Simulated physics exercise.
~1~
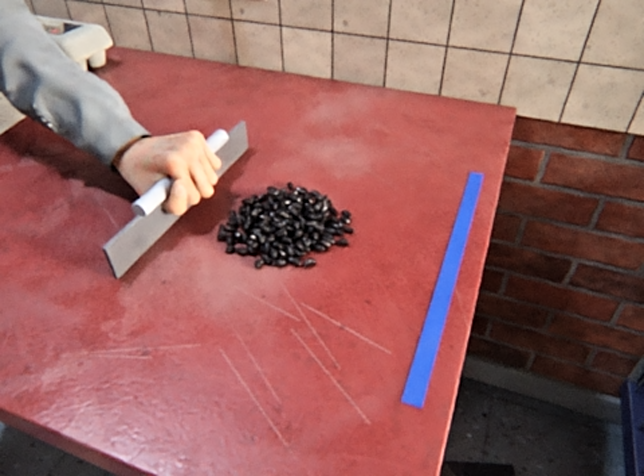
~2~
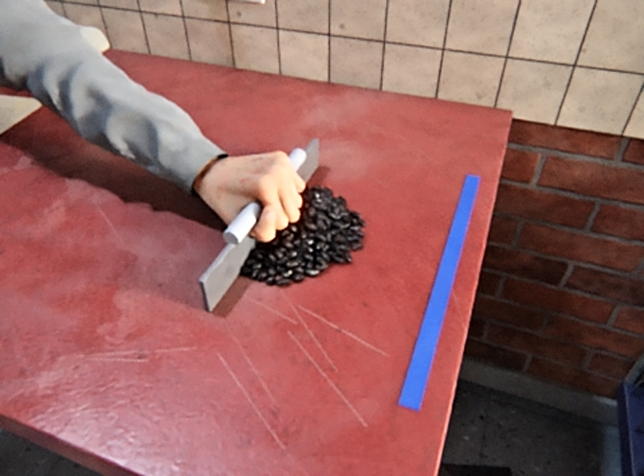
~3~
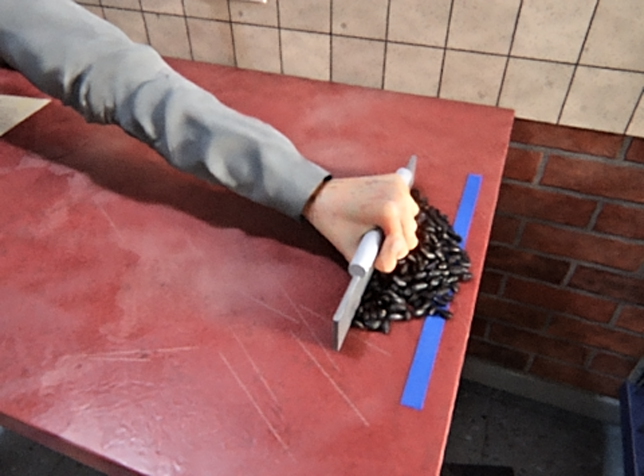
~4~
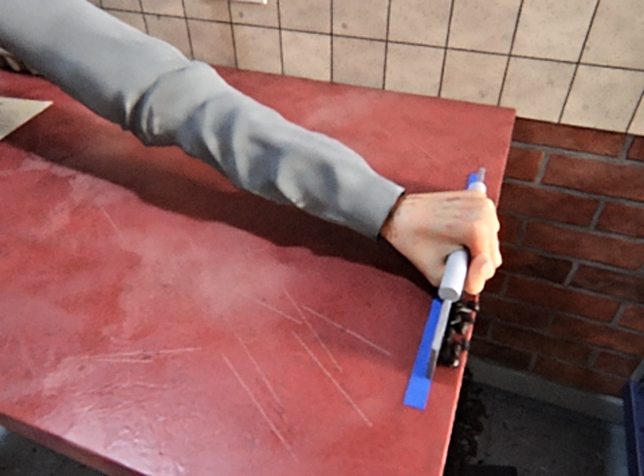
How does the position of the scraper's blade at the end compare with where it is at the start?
At the start the blade is on the left part of the table, to the left of the black heap. By the end it is much farther right, at the blue tape near the table's right edge.
